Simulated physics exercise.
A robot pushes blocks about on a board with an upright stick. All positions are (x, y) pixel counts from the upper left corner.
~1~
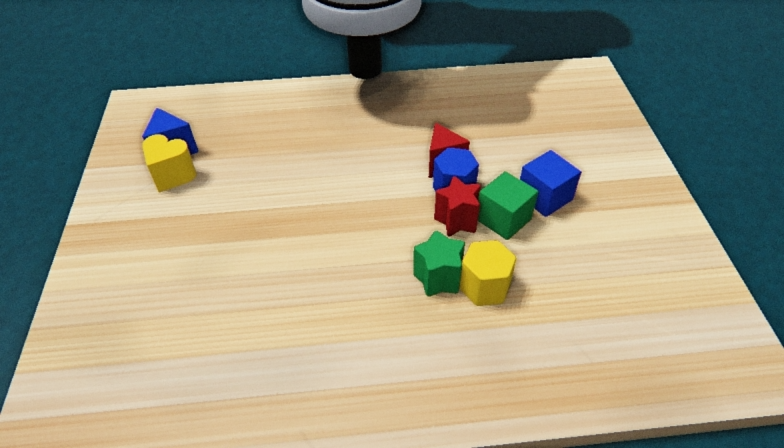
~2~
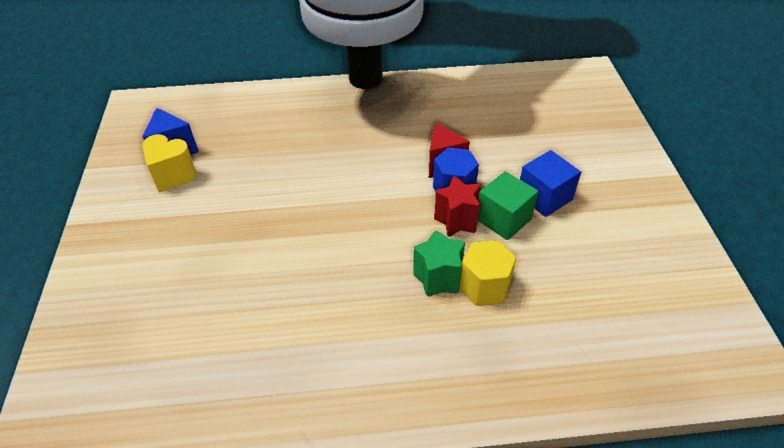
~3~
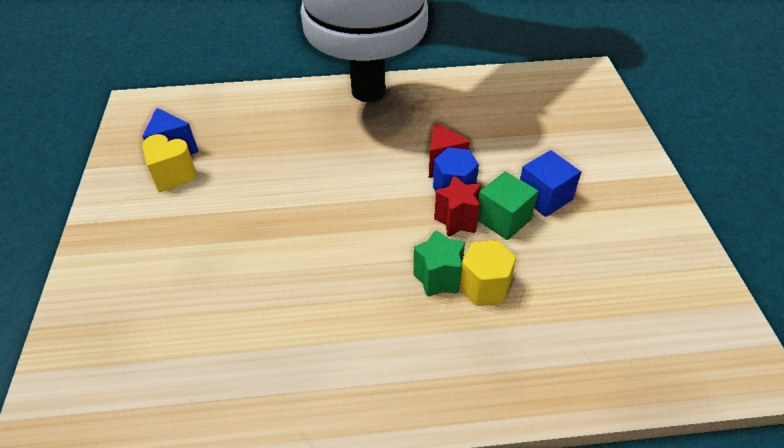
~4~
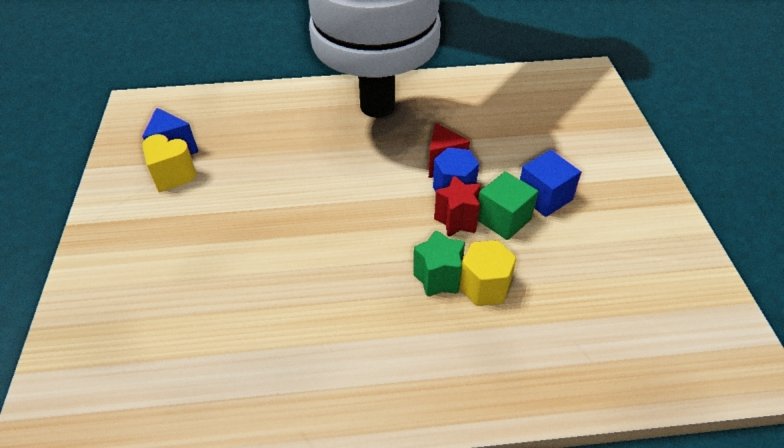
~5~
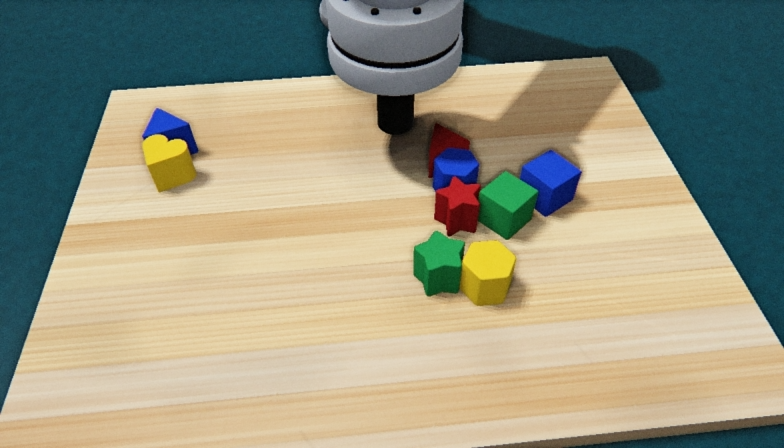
A robot arm with an upright black stick moved slowly down and slightly right over a wooden board, nearing a red triangle and a cluster of colourful blocks, while none of the blocks moved.
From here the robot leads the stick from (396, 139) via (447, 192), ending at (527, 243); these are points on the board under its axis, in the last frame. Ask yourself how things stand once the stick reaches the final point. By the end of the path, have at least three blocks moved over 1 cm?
Yes, that is what happens.
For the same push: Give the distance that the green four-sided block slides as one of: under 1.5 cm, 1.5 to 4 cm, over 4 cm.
It is going to finish beyond 4 cm from where it is now.
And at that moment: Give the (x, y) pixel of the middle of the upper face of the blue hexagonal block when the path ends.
It is at (579, 218).
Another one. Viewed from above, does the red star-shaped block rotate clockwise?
Yes, that is how it ends up.
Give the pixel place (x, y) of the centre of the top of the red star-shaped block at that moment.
It is going to be at (475, 217).
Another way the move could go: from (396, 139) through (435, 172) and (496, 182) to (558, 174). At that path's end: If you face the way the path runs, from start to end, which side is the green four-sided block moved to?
Goes right.
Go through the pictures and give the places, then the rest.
In the first picture, tip of the stick at (366, 70), middles of tops, red three-sided block at (445, 137), blue hexagonal block at (457, 161), red star-shaped block at (460, 192), green four-sided block at (509, 190).
In the second picture, stick at (366, 80), nothing pushed.
In the third picture, stick at (369, 92), nothing pushed.
In the fourth picture, stick at (378, 107), nothing pushed.
In the fifth picture, stick at (396, 124), red three-sided block at (445, 137), blue hexagonal block at (457, 161), red star-shaped block at (460, 192), green four-sided block at (509, 190).
The first path, step by step. One third of the way, stick at (428, 159); red three-sided block at (461, 138), turned 15° anticlockwise; blue hexagonal block at (464, 164), turned 25° clockwise.
Two thirds of the way, stick at (474, 195); red three-sided block at (466, 140), turned 40° anticlockwise; blue hexagonal block at (518, 191), turned 15° anticlockwise; red star-shaped block at (468, 208), turned 65° clockwise; green four-sided block at (558, 208), turned 15° anticlockwise.
At the end, stick at (531, 228); red three-sided block at (466, 140), turned 40° anticlockwise; blue hexagonal block at (579, 218), turned 40° anticlockwise; red star-shaped block at (475, 217), turned 100° clockwise; green four-sided block at (625, 223), turned 45° anticlockwise.
